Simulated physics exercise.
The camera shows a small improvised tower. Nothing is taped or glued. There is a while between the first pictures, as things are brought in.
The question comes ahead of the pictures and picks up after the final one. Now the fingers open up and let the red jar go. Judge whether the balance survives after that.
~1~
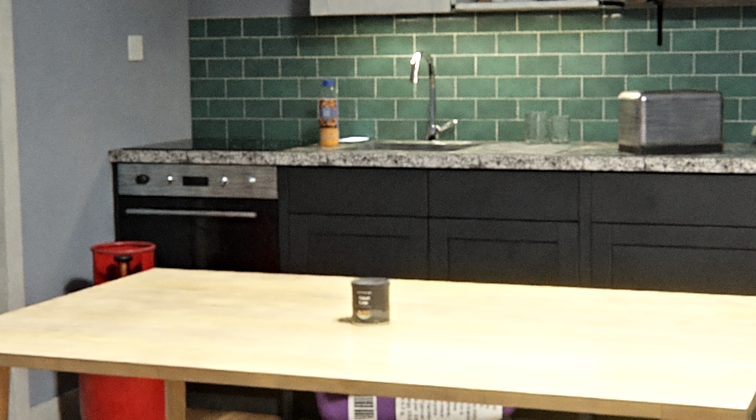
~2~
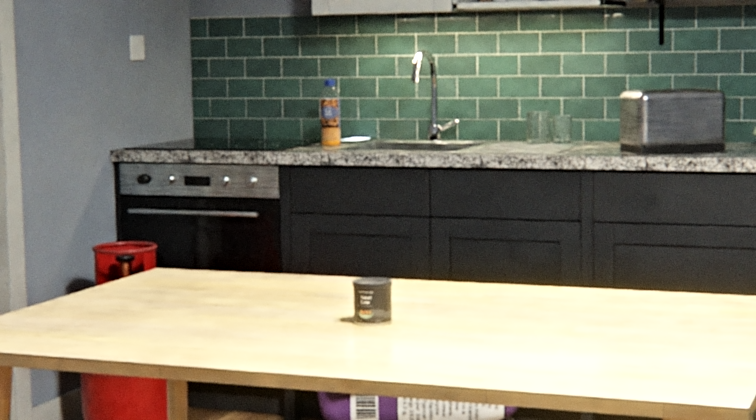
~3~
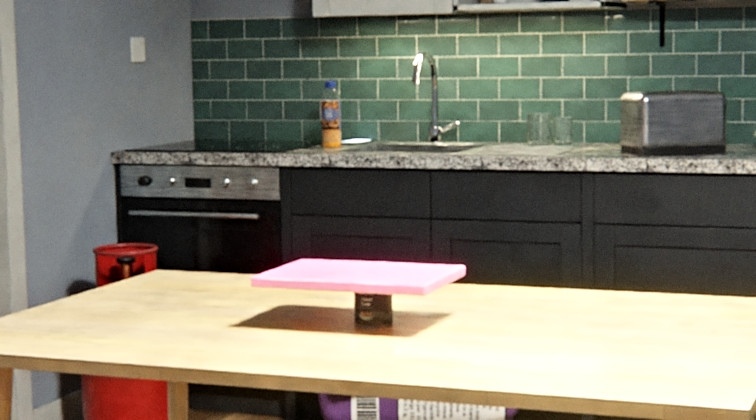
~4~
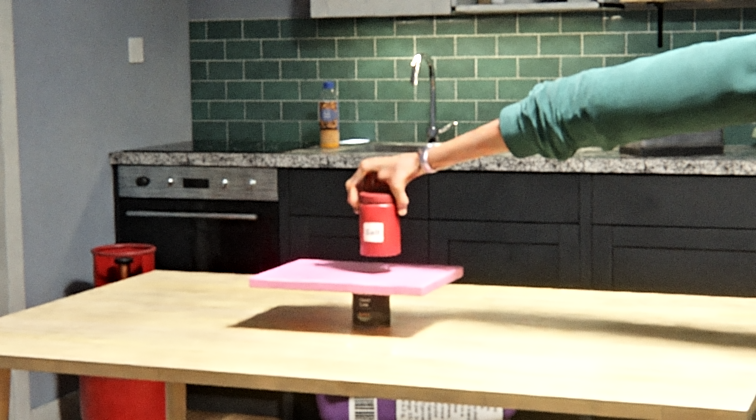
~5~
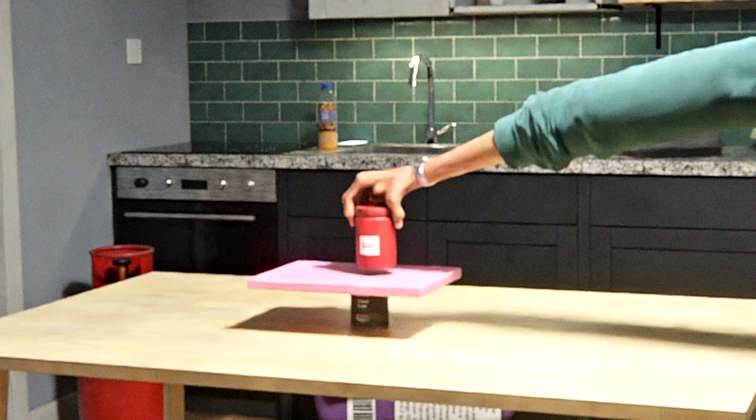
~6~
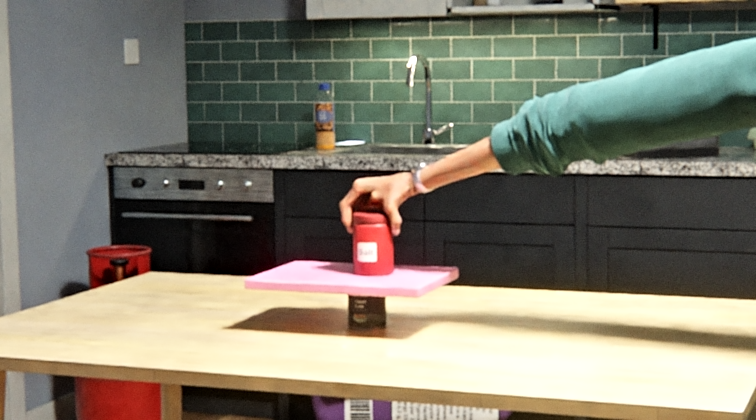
The balance survives.
Then, 0.20 s on from there, no change.
Then, 0.50 s on from there, red jar resting near (373, 244).
In the end, all 3 unmoved. At the end, from the last picture's camera, red jar near (373, 244). The stack stays up.
